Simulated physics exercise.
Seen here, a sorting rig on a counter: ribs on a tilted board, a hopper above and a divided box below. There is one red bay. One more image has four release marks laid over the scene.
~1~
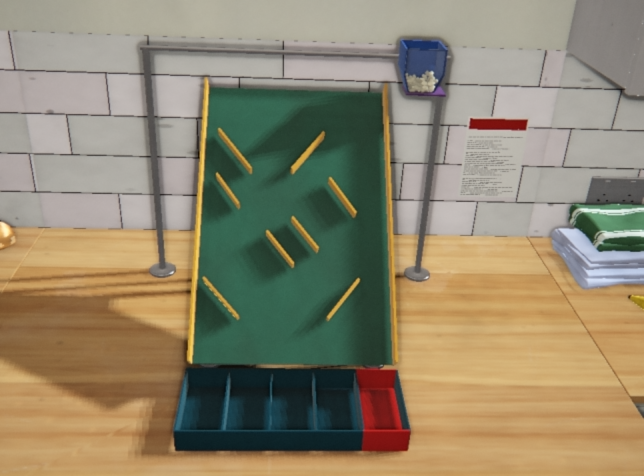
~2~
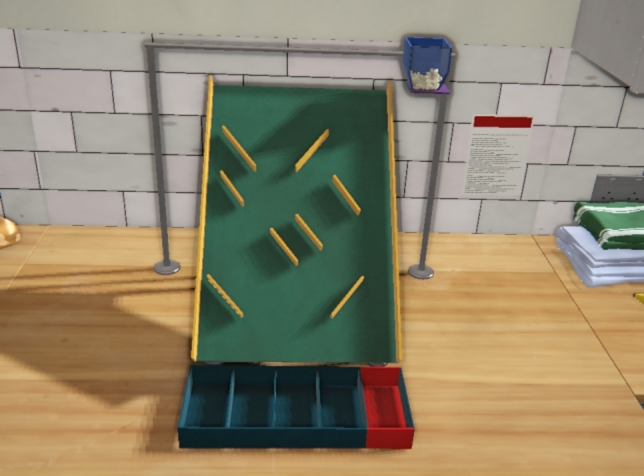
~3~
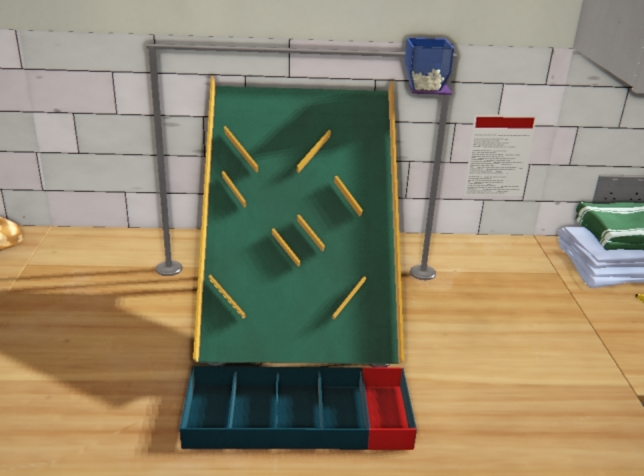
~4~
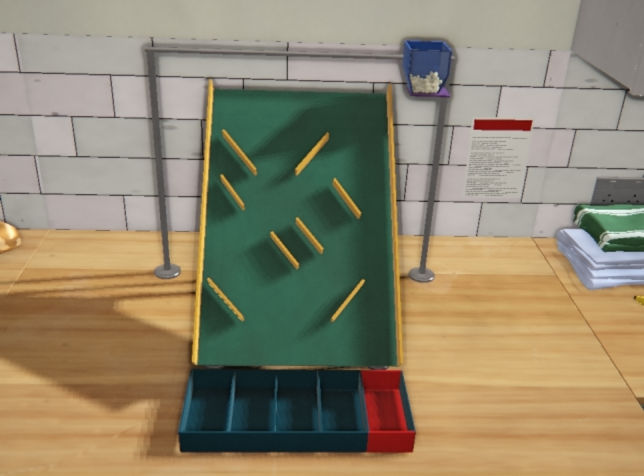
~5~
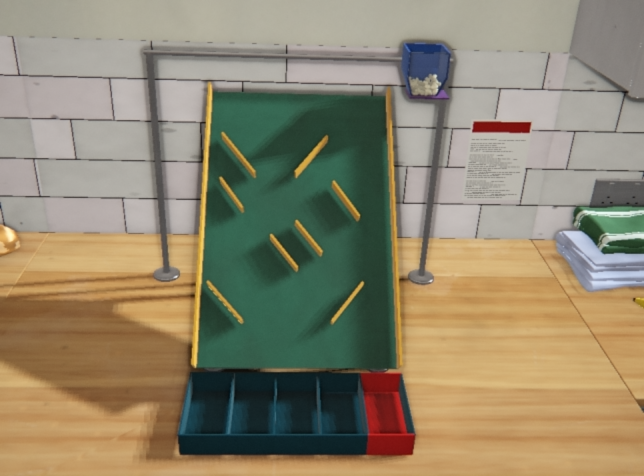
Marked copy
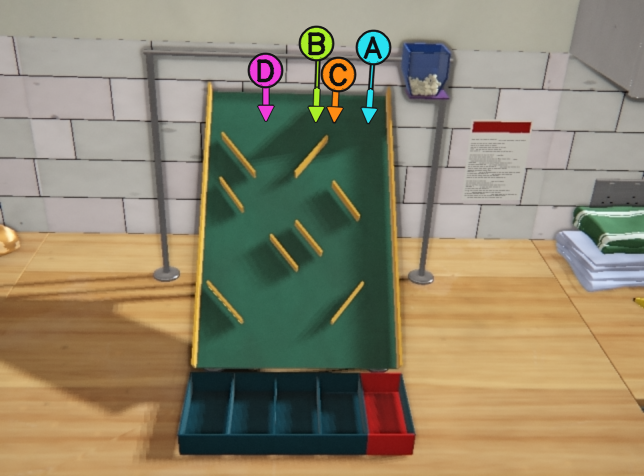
On a wooden counter against a white tiled wall, a green tilted board with yellow ribs stands above a divided box with one red bay at the right. The view shifts very slightly, while the blue hopper of pale beans at upper right and everything else stay in place.
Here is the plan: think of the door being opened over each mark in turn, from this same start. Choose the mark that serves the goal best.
It is A.
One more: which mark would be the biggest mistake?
Mark D.
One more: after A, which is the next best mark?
That would be C.
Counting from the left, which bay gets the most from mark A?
The fifth.
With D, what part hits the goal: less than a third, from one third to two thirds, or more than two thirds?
It is less than a third.
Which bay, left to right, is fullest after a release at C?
It is the fifth one.
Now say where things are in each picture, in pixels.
Hopper at (420, 85), white beans, door shut, in the first picture.
Ribs (223, 126) to (255, 166), (296, 166) to (328, 130), (221, 171) to (243, 201), in the second picture.
Ribs (336, 176) to (362, 211), (273, 229) to (299, 262), (298, 215) to (324, 247), in the third picture.
Ribs (208, 279) to (242, 318), (333, 319) to (364, 280), in the fourth picture.
Red bay at (391, 443), number 5 of 5 from the left, in the fifth picture.
On the marked copy, mark A meets the board at (368, 117); mark B meets the board at (315, 116); mark C meets the board at (334, 116); mark D meets the board at (265, 115).
For mark A, nearly all in the red bay.
For mark B, a small part in the red bay, most in other bays, a stray few held on the board.
For mark C, about two thirds in the red bay, about a third in other bays.
For mark D, none in the red bay, all in other bays.
